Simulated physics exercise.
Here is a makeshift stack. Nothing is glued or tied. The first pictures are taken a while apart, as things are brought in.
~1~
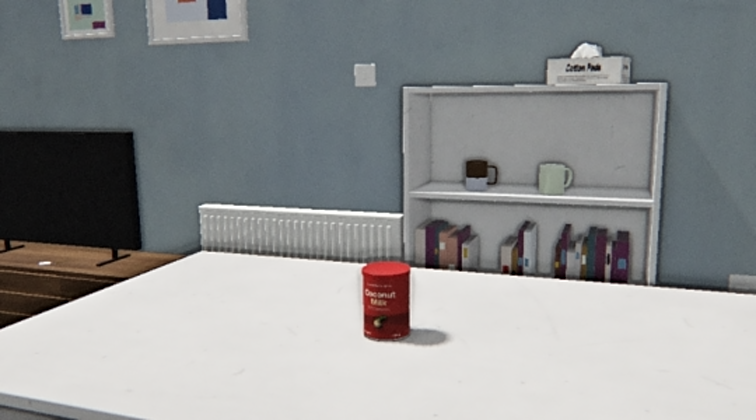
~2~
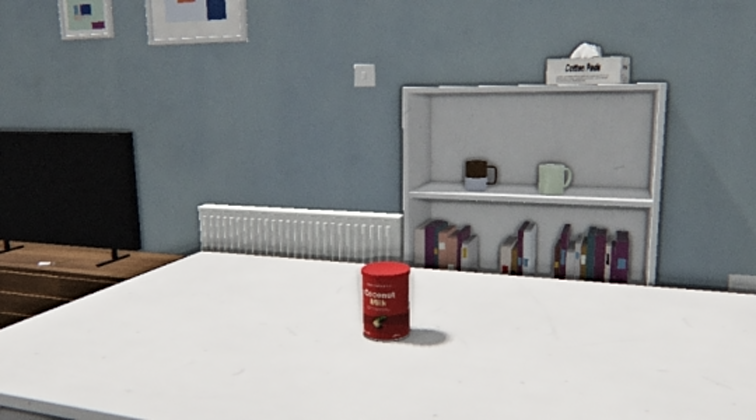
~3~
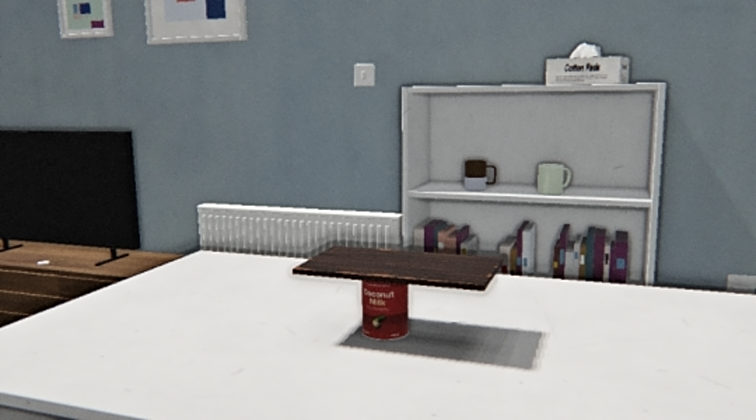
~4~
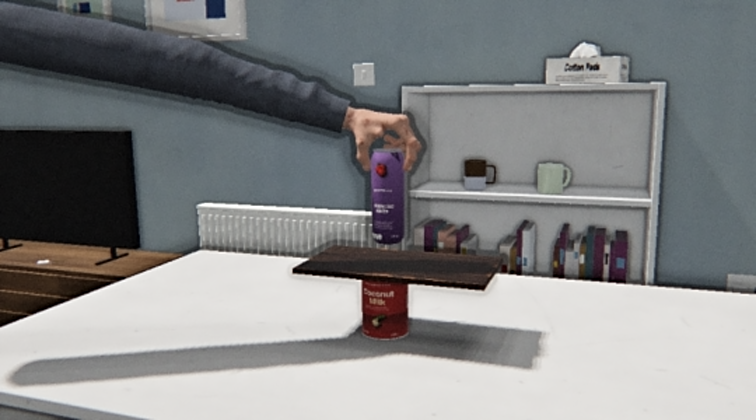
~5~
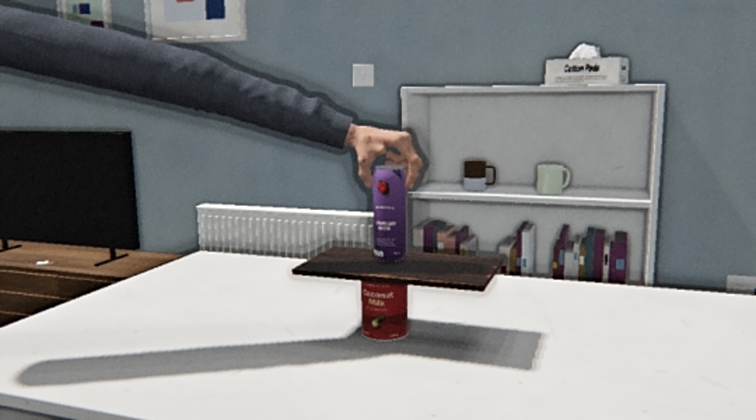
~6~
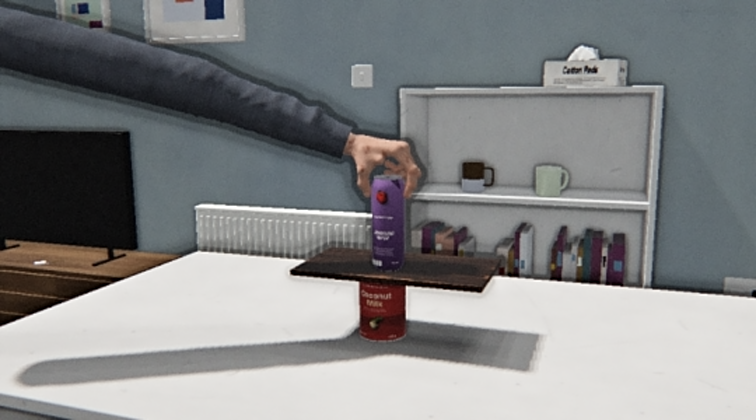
Red tin standing alone on a white table, then topped with a dark wooden board, a hand lowering a purple can onto it.
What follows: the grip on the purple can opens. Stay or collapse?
As it turns out, it keeps its balance.
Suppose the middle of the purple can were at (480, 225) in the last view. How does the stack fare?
Then it gives way.
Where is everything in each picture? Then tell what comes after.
The last thing is not in view yet; red tin (386, 301), in the first frame.
The last thing is not in view yet; red tin (386, 302), in the second frame.
The last thing is not in view yet; red tin (385, 301), in the third frame.
Coming down; purple can (388, 196); red tin (385, 301), in the fourth frame.
Coming down; purple can (390, 213); red tin (385, 301), in the fifth frame.
In place under the hand; purple can (388, 223); red tin (382, 302), in the sixth frame.
Then, 0.20 s after the last picture, nothing has stirred.
Then, 0.40 s after the last picture, purple can resting near (388, 223).
At rest, all 3 in place. Seen from the same camera at the end, purple can near (388, 223). The stack holds.
